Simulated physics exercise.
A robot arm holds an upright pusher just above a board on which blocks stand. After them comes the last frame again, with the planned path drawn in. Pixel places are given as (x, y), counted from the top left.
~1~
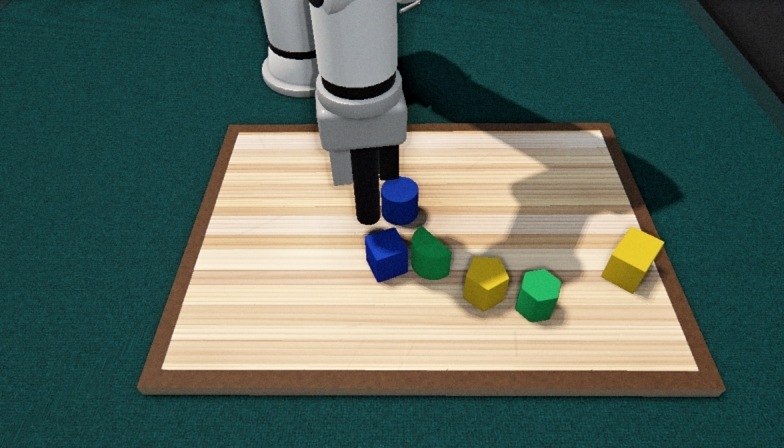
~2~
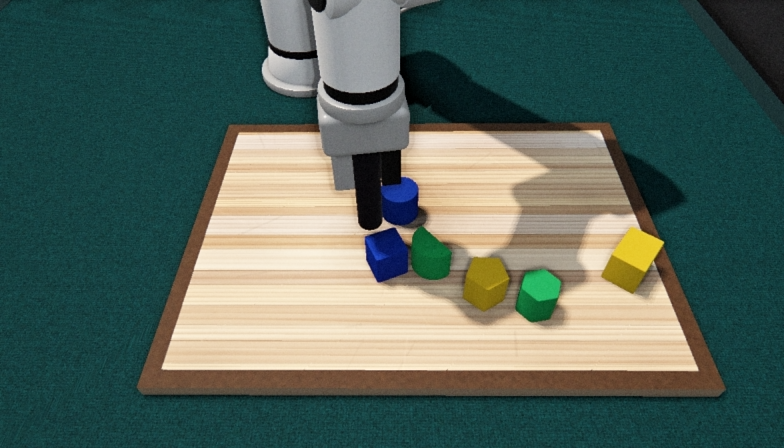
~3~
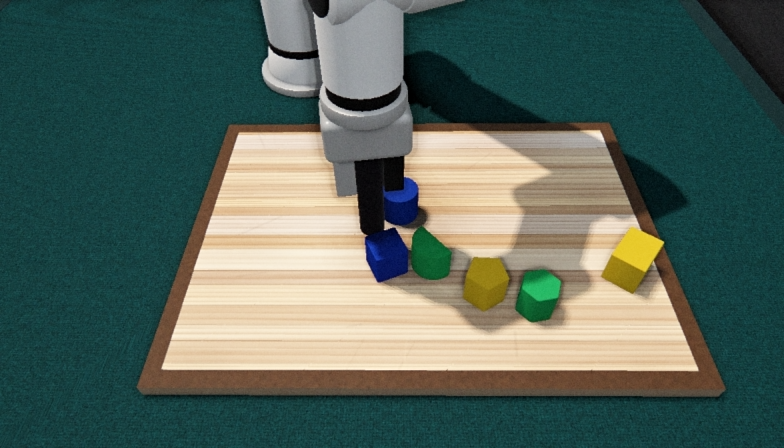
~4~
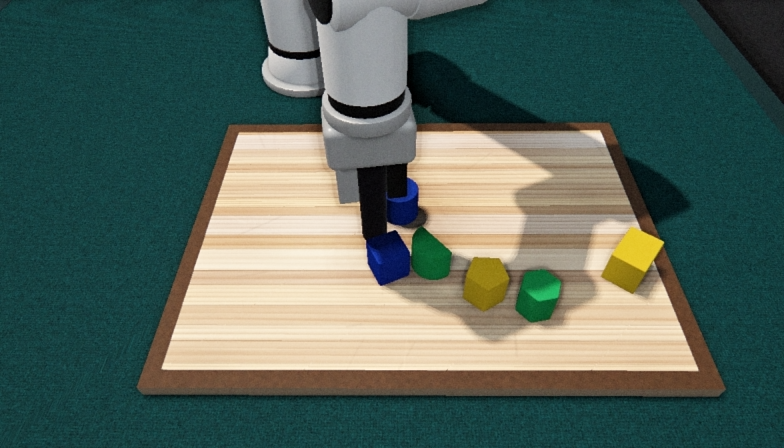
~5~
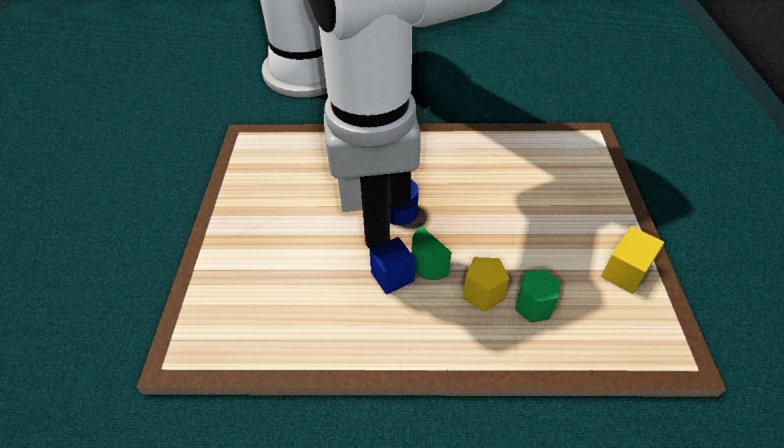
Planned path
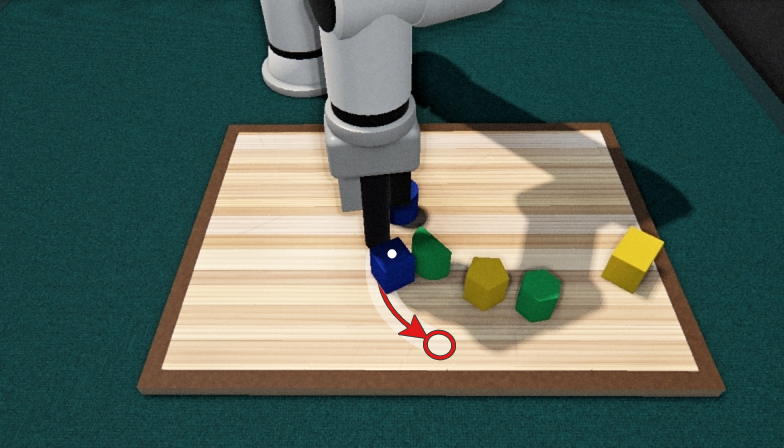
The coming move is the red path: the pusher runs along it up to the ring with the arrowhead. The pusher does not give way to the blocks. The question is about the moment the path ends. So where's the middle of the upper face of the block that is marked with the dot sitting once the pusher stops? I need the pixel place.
Close to (478, 330).
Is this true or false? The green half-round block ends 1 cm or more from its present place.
False.
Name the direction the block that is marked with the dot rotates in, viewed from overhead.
From above, it looks like the block that is marked with the dot goes counterclockwise.
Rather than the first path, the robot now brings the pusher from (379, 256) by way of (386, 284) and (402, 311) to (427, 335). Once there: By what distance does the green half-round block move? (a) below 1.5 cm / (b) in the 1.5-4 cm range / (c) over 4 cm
a (below 1.5 cm)
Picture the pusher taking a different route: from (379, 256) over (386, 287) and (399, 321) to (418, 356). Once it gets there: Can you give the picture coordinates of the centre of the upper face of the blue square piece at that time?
Pixel (453, 329).
The line goes from (379, 256) over (382, 289) and (403, 321) to (439, 345); the dot is on the blue square piece.
What follows on the original path. One third of the way, pusher at (381, 275); blue square piece at (407, 284), turned 40° anticlockwise.
Two thirds of the way, pusher at (404, 309); blue square piece at (437, 311), turned 55° anticlockwise.
At the end, pusher at (441, 332); blue square piece at (478, 330), turned 65° anticlockwise; green half-round block unmoved.
